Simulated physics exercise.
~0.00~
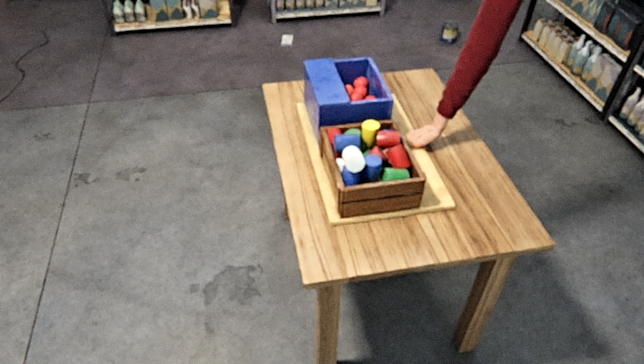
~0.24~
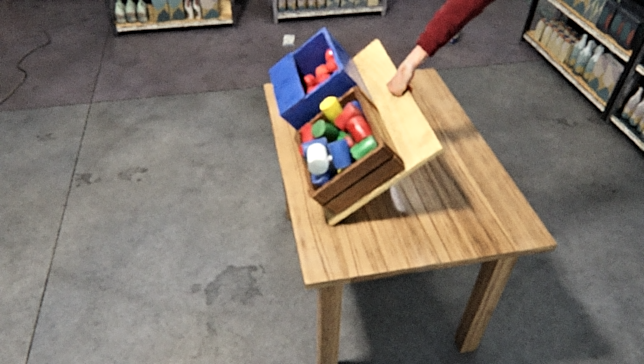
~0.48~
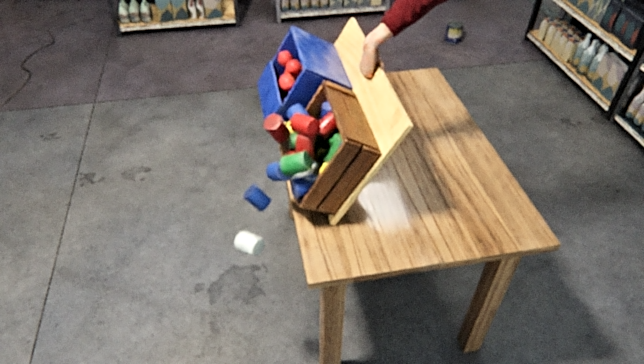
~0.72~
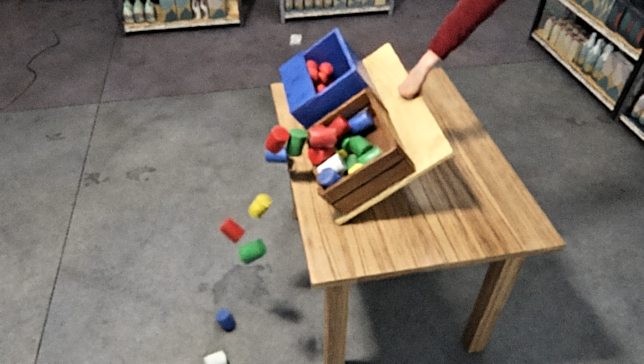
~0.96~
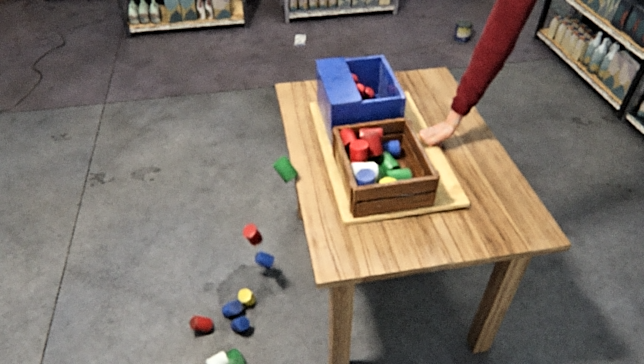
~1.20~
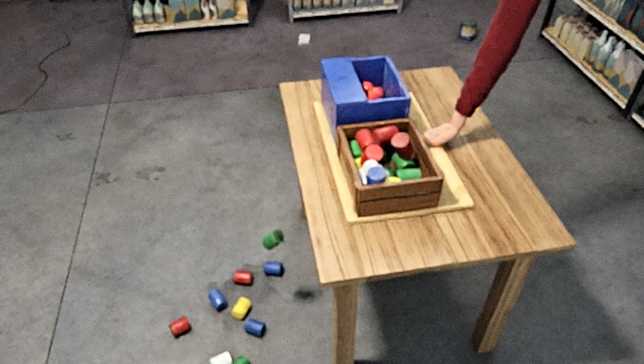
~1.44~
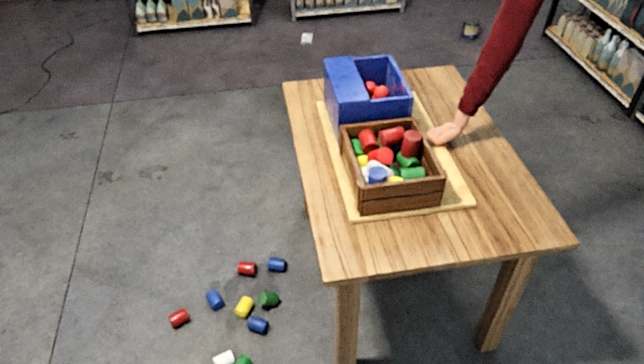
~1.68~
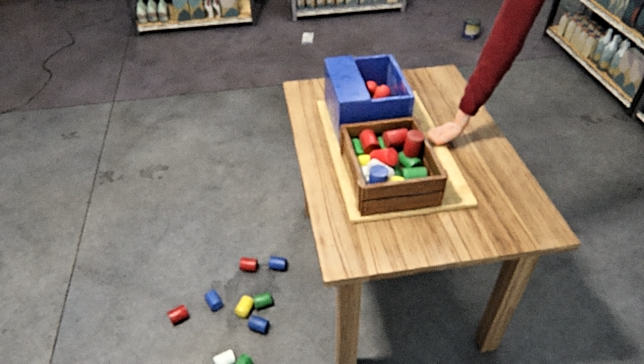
A plywood board carrying an open wooden box of colourful spice jars and a partly covered blue box of red tomatoes lies flat on a wooden table, a red-sleeved arm at its right edge. The hand lifts that edge, tipping the board and both boxes steeply to the left. Jars slide to the low side of the wooden box, and several spill over its wall, dropping past the table to the grey floor. The hand lowers the board flat again while the fallen jars roll and settle. Most jars remain in the wooden box, and the tomatoes stay in the blue one.
